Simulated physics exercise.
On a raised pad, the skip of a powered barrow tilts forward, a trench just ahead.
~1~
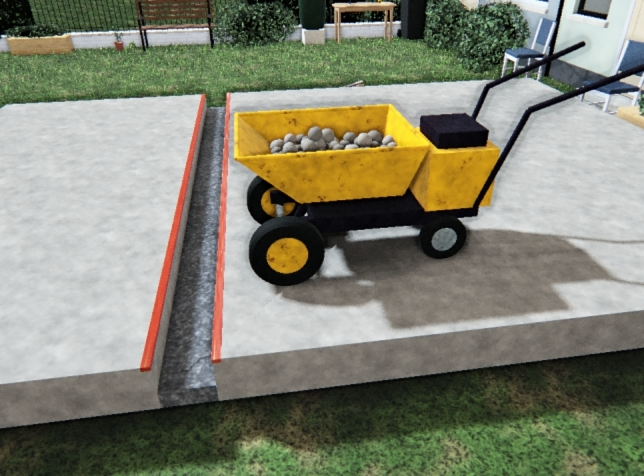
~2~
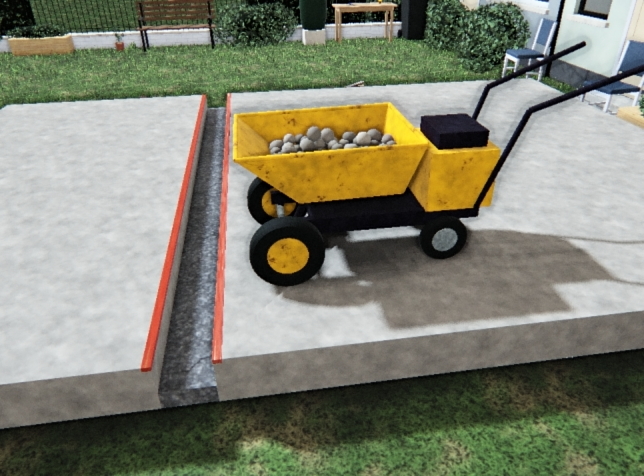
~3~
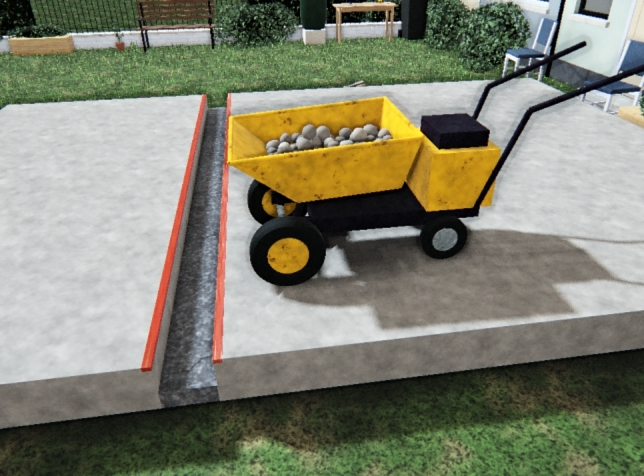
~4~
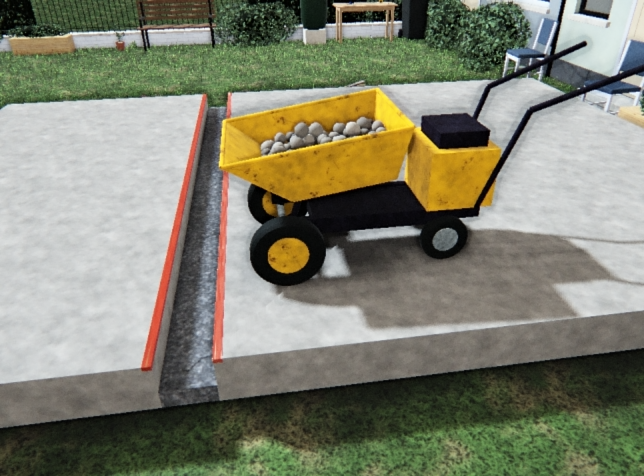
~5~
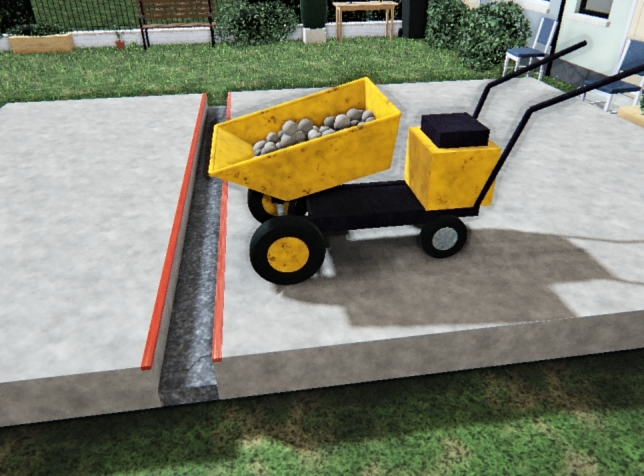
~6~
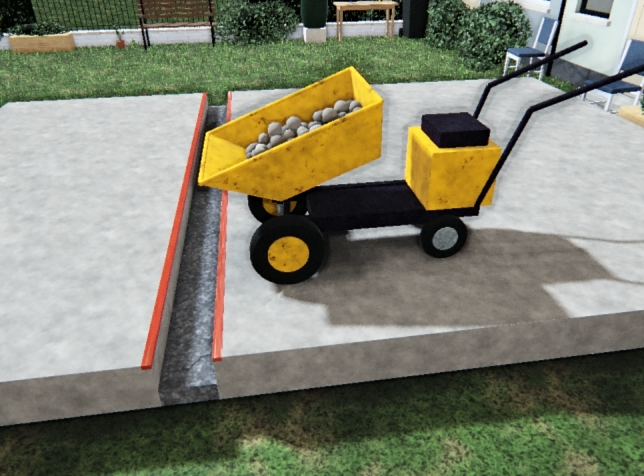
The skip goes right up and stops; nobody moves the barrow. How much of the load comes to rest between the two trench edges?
Ends mostly outside.
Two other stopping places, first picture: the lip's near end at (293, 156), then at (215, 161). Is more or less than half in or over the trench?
The first place leaves the greater portion between the edges, the second place the lesser portion.
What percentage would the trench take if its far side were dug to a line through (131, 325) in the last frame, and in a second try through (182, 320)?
About 70 and 0 per cent.
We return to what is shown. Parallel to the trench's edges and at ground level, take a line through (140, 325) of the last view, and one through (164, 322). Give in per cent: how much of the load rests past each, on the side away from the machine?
In order: 60 per cent, then 70 per cent.
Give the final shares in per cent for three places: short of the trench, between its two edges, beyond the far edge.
Short 0 %, between 30 %, beyond 70 %.
Soon after the last picture, skip tipped steeply; all in the skip.
A little later, skip tipped right over; about half in the skip; a small part in or heaped over the trench; about half beyond it; a stray few falling.
Later still, skip tipped right over; a stray few in the skip; about a quarter in or heaped over the trench; about two thirds beyond it.
At rest, skip tipped right over; a stray few in the skip; about a quarter in or heaped over the trench; about two thirds beyond it.
